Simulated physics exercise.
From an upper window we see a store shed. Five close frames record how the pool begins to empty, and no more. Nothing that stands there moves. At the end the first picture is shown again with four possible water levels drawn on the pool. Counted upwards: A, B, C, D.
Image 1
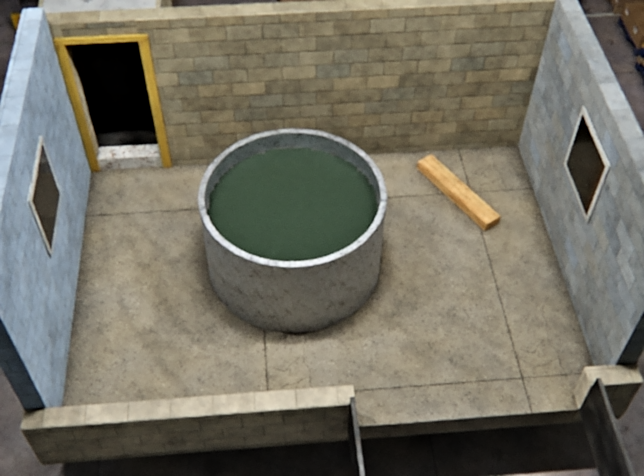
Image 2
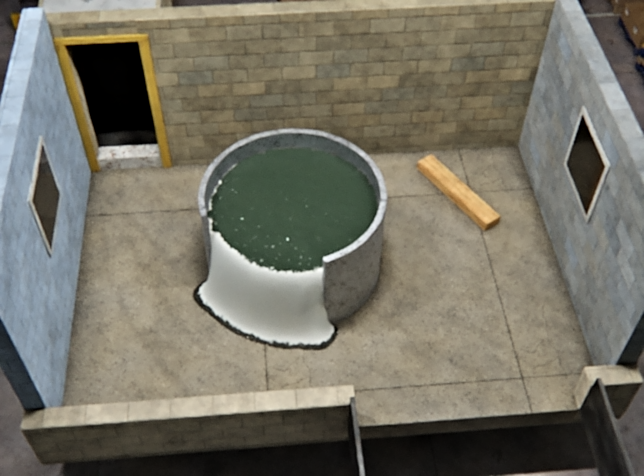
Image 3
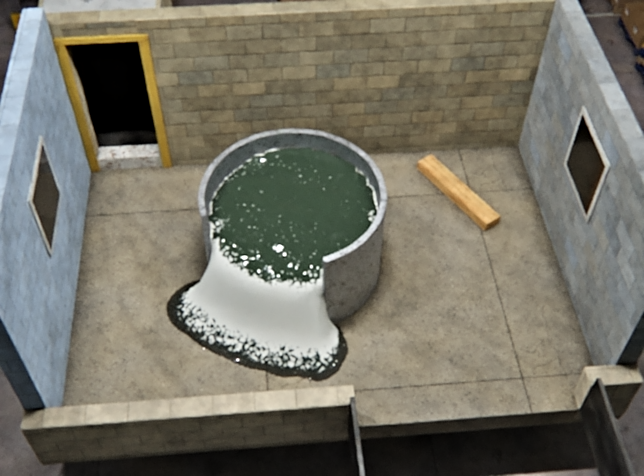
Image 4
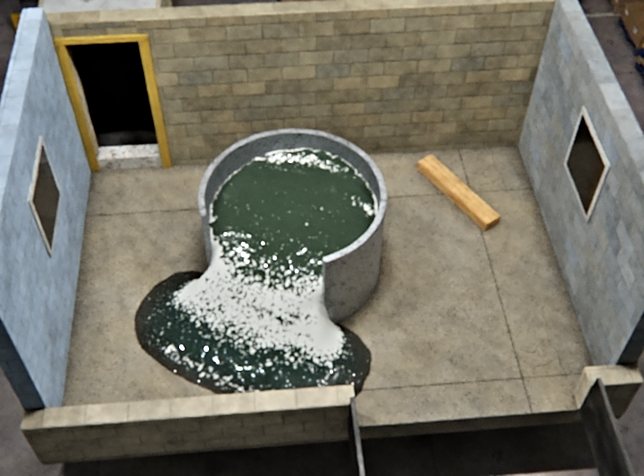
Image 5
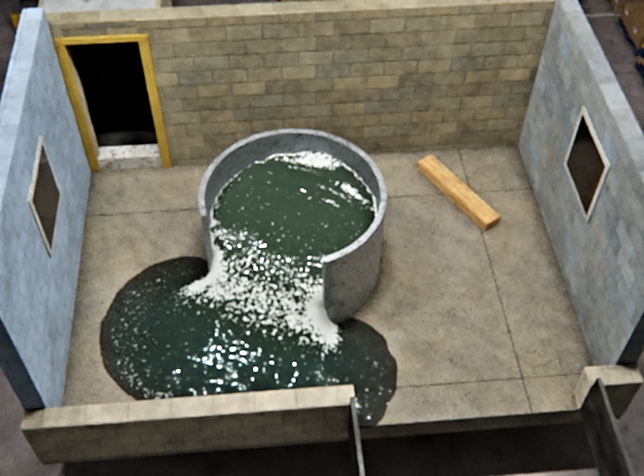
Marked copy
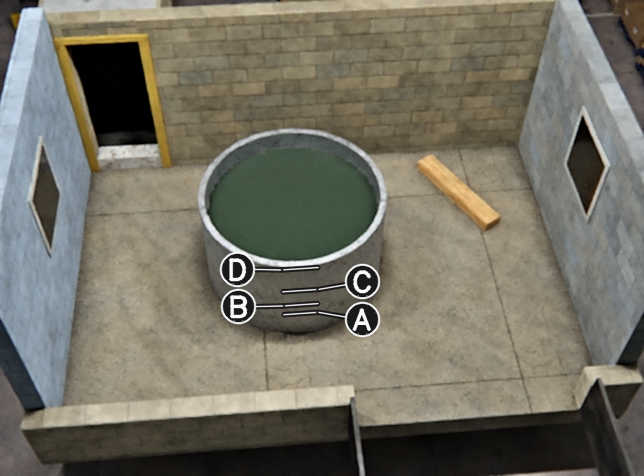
In this clip, a round pool of dark green water stands in a roofless walled room when its front side opens, and white, foaming water pours out, spreading across the floor as a widening dark puddle toward the low front wall.
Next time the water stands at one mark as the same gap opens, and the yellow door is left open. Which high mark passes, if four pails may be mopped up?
I would pick line B.
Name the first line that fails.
Here it is line C.
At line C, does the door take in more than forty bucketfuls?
No, it does not.
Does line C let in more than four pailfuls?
Yes, it does.
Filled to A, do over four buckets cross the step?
No, not at all.
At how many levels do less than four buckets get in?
Two of the four.
In white, A at (300, 313); B at (300, 304); C at (300, 290); D at (299, 268); from the bottom up A, B, C, D.
With A, nothing gets over.
With B, a bucket or two gets in.
With C, about 14 bucketfuls get in.
With D, dozens of bucketfuls pour in.
